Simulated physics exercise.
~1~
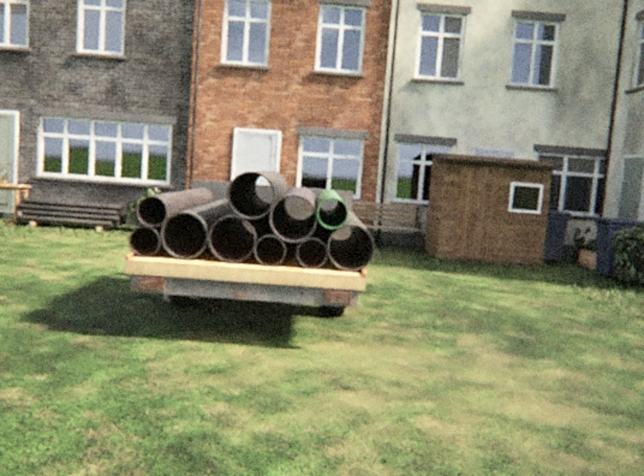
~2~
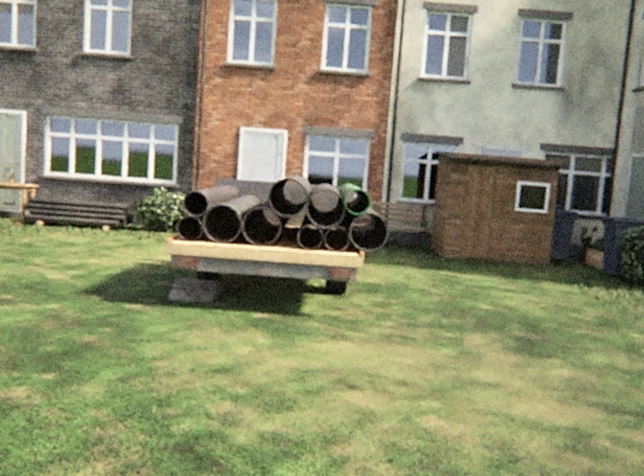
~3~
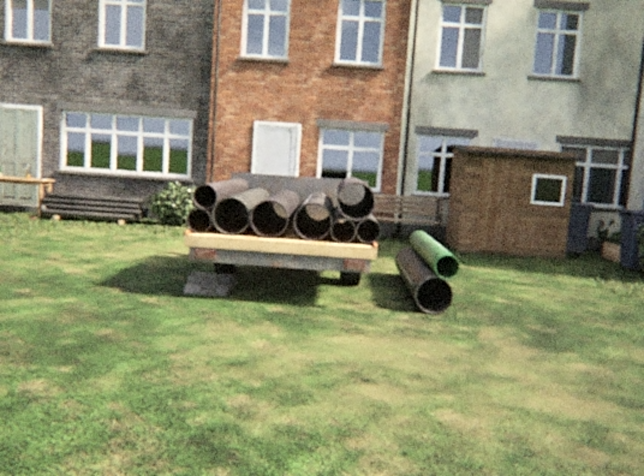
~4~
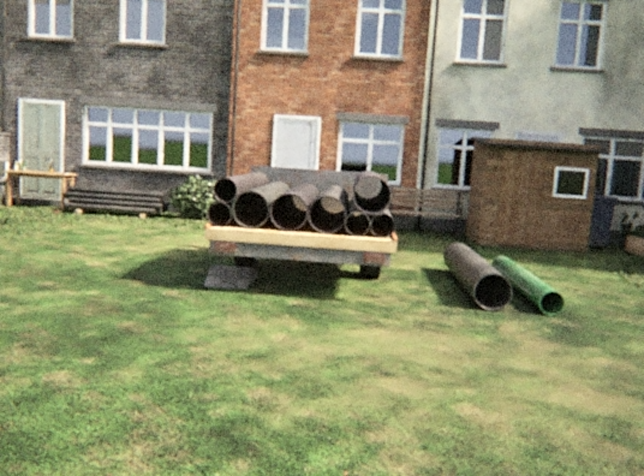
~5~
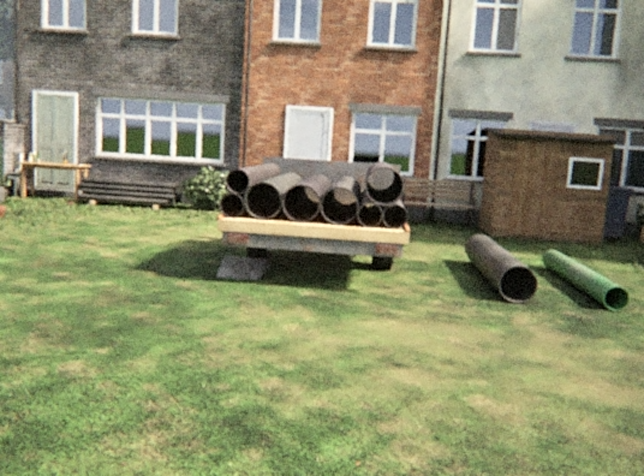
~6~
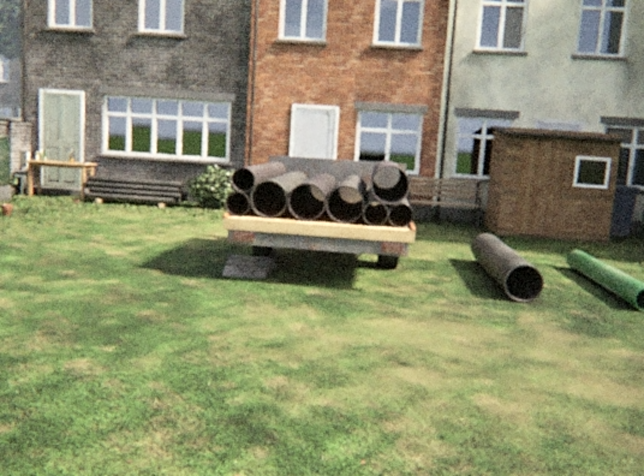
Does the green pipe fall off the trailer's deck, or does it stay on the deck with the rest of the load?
The green pipe falls off the right side of the deck and ends up on the grass.
In this clip, a flatbed trailer loaded with loose dark pipes and one green pipe stands on grass before terraced houses. The trailer tilts and levels, the green pipe and a dark one roll off the right side, and both end on the grass, the green one farther right.
